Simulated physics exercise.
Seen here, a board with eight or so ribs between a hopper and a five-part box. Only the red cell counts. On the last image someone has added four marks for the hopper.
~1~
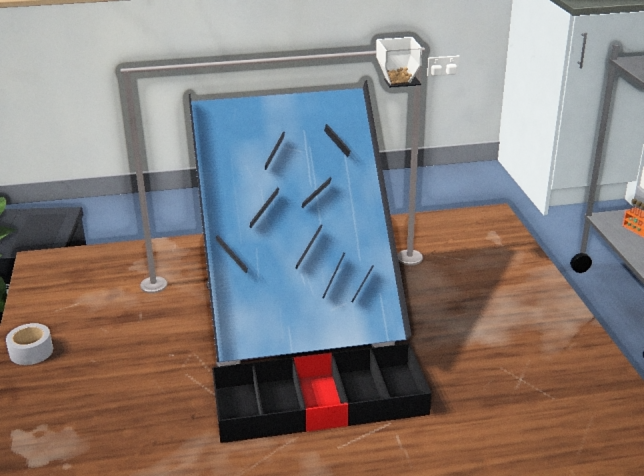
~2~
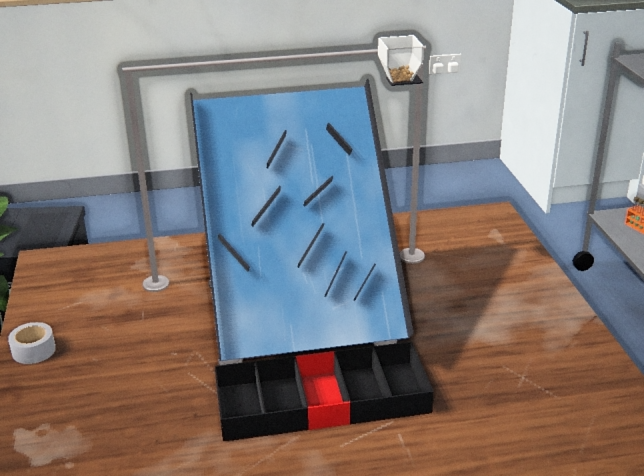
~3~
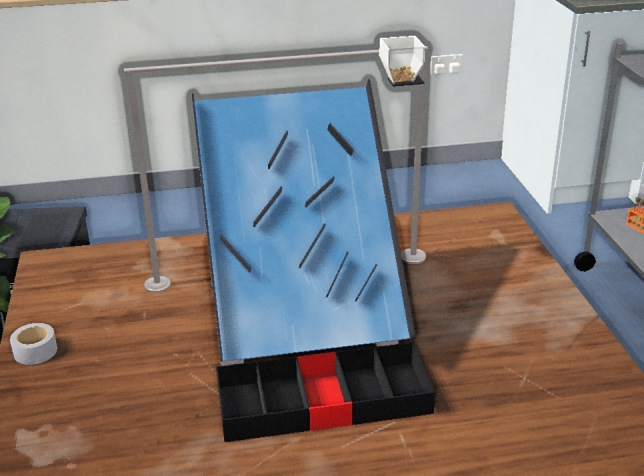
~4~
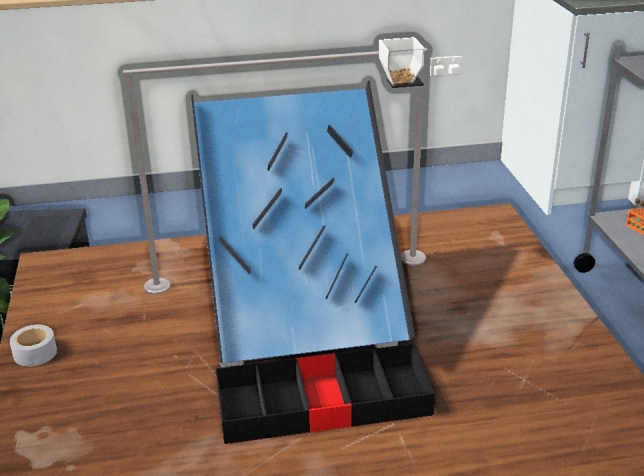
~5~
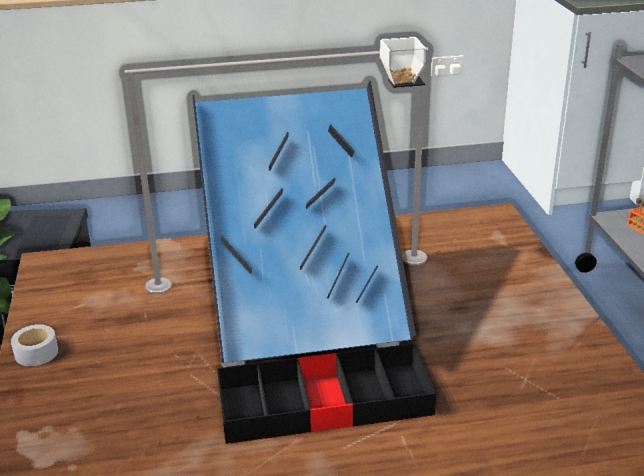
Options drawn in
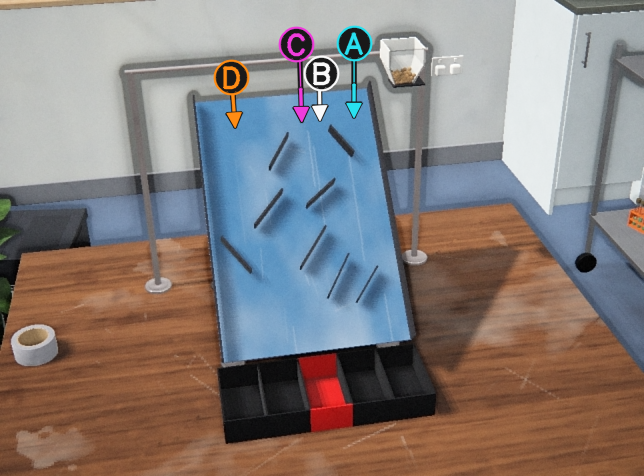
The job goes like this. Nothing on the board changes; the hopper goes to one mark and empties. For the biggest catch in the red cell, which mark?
It is D.
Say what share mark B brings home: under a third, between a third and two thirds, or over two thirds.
Mark B gives under a third.
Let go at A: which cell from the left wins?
It is the fifth one.
On the marked copy, mark A meets the board at (354, 112); mark B meets the board at (319, 115); mark C meets the board at (301, 116); mark D meets the board at (234, 122).
For mark A, a stray few in the red cell, most in other cells, a small part outside the box.
For mark B, a small part in the red cell, most in other cells, a small part outside the box.
For mark C, a small part in the red cell, most in other cells, a small part outside the box.
For mark D, about a third in the red cell, about half in other cells, a small part outside the box.
